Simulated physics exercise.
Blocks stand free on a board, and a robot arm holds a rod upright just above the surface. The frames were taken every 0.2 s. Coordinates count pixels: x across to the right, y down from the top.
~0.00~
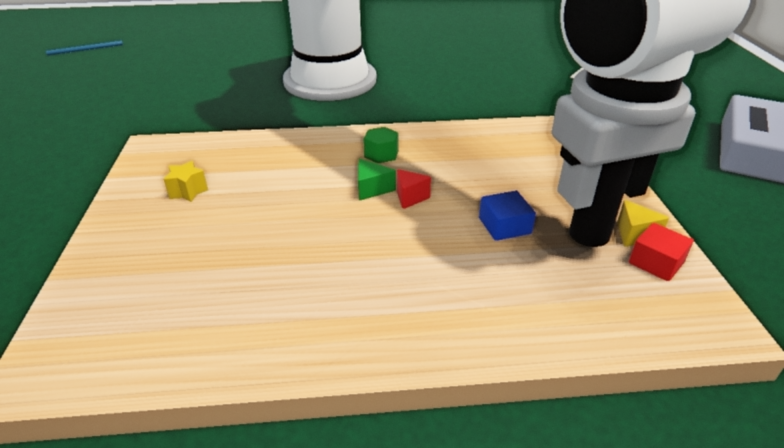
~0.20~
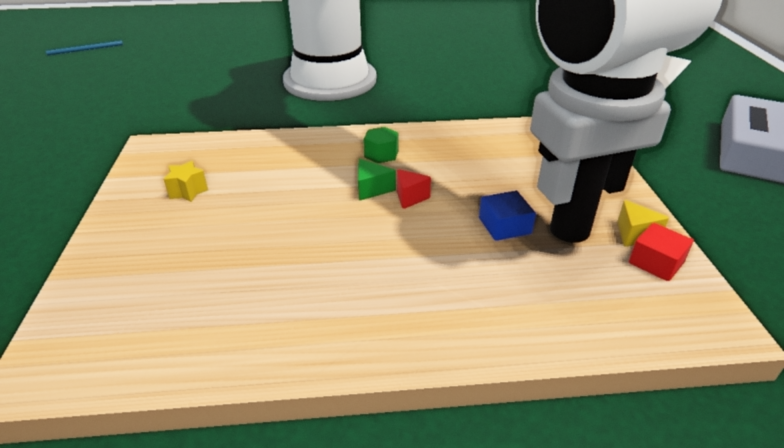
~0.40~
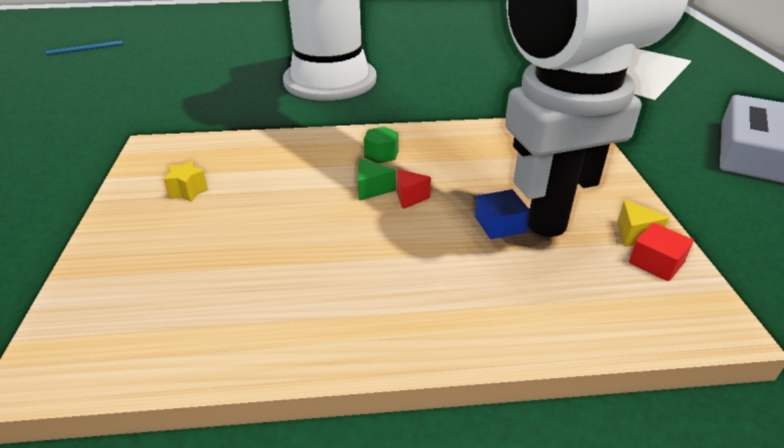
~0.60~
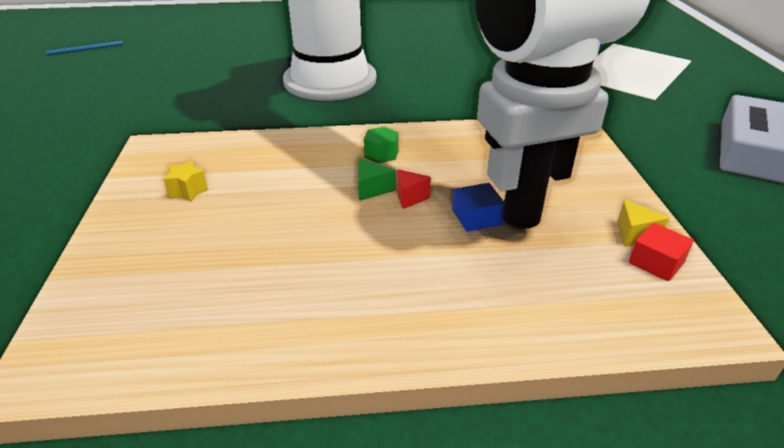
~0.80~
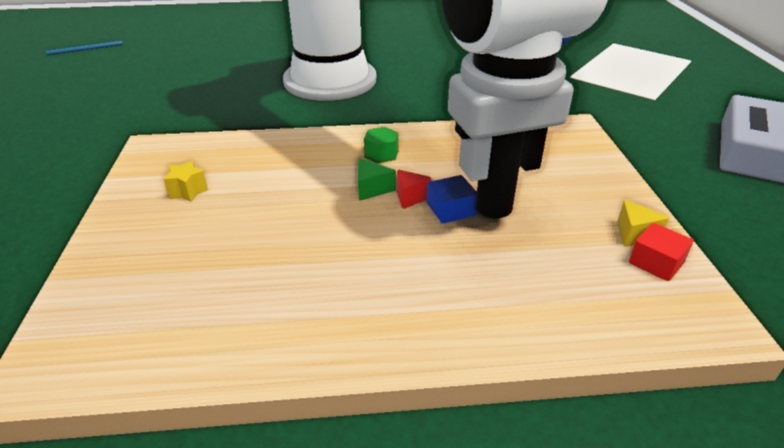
On a wooden board, a robot arm moving its rod left to the blue block, then pushing it beside the red triangle.
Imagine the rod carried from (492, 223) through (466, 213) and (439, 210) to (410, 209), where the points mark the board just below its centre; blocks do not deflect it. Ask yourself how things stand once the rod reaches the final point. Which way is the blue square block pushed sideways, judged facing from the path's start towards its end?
So, looking from the first point of the path to the last, the blue square block moves leftwards.
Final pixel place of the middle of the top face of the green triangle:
So, by the moment the path ends, you'll find the top centre of the green triangle at (346, 159).
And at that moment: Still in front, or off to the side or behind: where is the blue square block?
It is driven along in front.
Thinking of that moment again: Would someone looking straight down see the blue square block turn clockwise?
No, that is not how it ends up.
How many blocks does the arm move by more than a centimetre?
I foresee three or more blocks being moved.
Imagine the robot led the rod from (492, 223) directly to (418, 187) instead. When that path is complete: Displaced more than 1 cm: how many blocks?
My count: 3 or more.
What follows on the original path. Halfway along, rod at (454, 195); green triangle at (359, 165), turned 25° anticlockwise; red triangle at (382, 170), turned 50° clockwise; blue square block at (415, 182), turned 30° anticlockwise.
At the end, rod at (411, 195); green triangle at (346, 159), turned 15° clockwise; red triangle at (351, 171), turned 90° clockwise; blue square block at (373, 184), turned 50° anticlockwise.
